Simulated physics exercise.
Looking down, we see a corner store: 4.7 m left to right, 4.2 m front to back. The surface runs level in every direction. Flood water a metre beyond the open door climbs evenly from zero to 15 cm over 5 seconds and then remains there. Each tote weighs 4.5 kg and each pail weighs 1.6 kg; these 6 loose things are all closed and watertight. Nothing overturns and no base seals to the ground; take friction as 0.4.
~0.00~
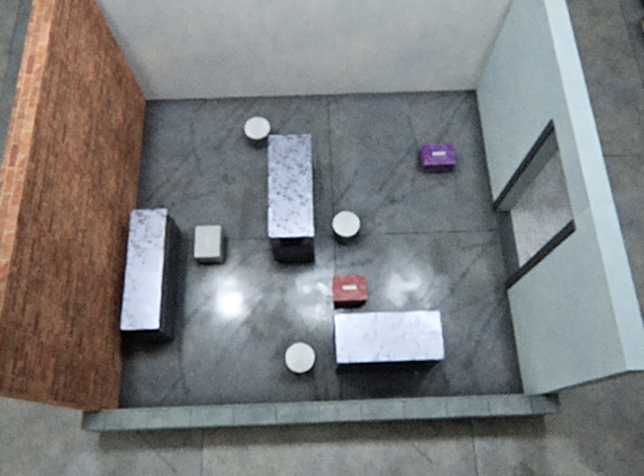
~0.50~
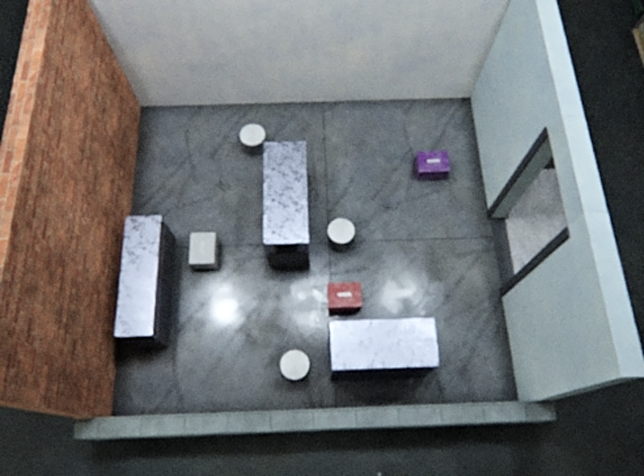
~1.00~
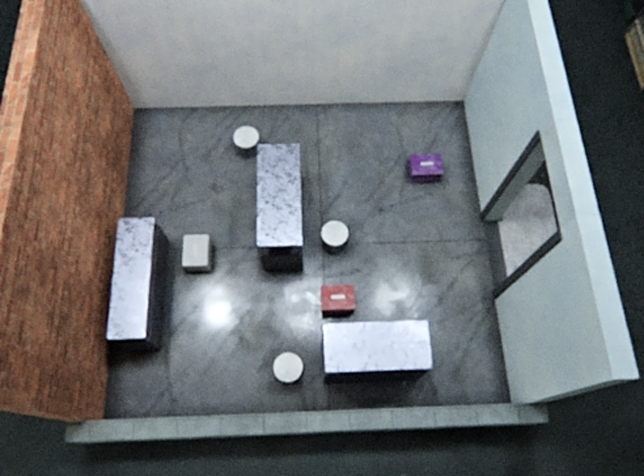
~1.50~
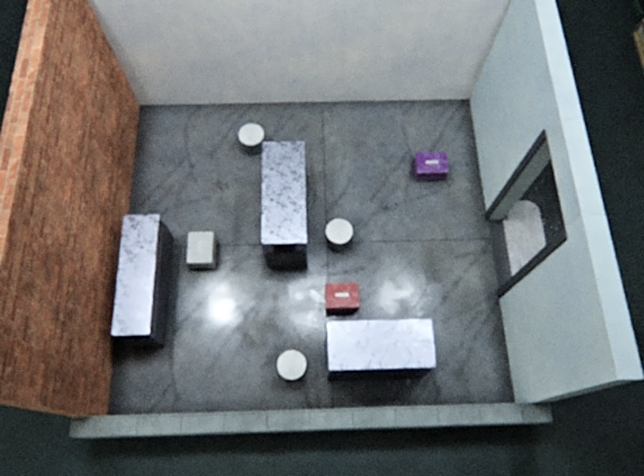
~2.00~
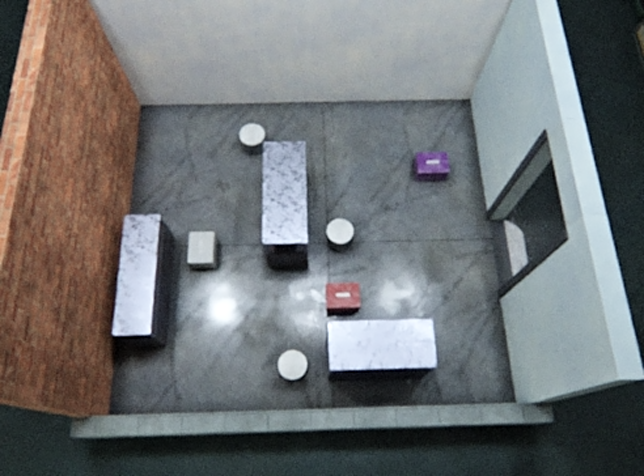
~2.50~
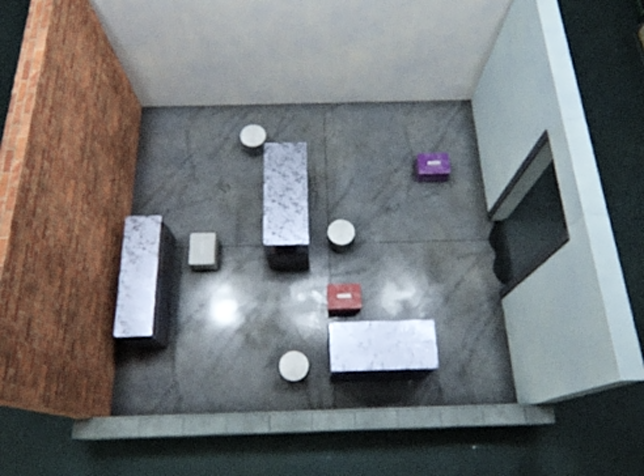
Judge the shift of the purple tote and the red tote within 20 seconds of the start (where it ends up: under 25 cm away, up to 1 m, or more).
Outcome: The purple tote is slightly displaced, the red tote is far from its start.
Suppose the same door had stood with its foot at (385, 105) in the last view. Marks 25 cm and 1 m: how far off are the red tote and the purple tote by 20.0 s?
Red tote: Long trip; purple tote: Long trip.
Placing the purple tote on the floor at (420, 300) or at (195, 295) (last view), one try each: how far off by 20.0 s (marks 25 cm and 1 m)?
Goes far off, then goes far off.
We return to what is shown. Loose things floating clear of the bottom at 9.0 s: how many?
By my count, 1.
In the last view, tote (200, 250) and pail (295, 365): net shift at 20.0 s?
20 cm and 5 cm respectively.
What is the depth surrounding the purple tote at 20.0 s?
Depth: About 5 cm.
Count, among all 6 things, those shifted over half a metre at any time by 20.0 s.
That makes 5.
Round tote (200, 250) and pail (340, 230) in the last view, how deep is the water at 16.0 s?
Depths: Near 5 cm, then near 7 cm.
After 4.0 s the purple tote is near (434, 163), 0.0 m from its start, aground; the red tote is near (344, 296), 0.0 m from its start, aground; 0 afloat.
After 9.0 s the purple tote is near (434, 163), 0.0 m from its start, aground; the red tote is near (213, 336), 1.6 m from its start, aground; 1 afloat.
After 16.0 s the purple tote is near (423, 162), 0.1 m from its start, aground; the red tote is near (155, 371), 2.3 m from its start, afloat; 5 afloat.
After 20.0 s the purple tote is near (384, 167), 0.7 m from its start, afloat; the red tote is near (127, 360), 2.6 m from its start, afloat; 6 afloat.
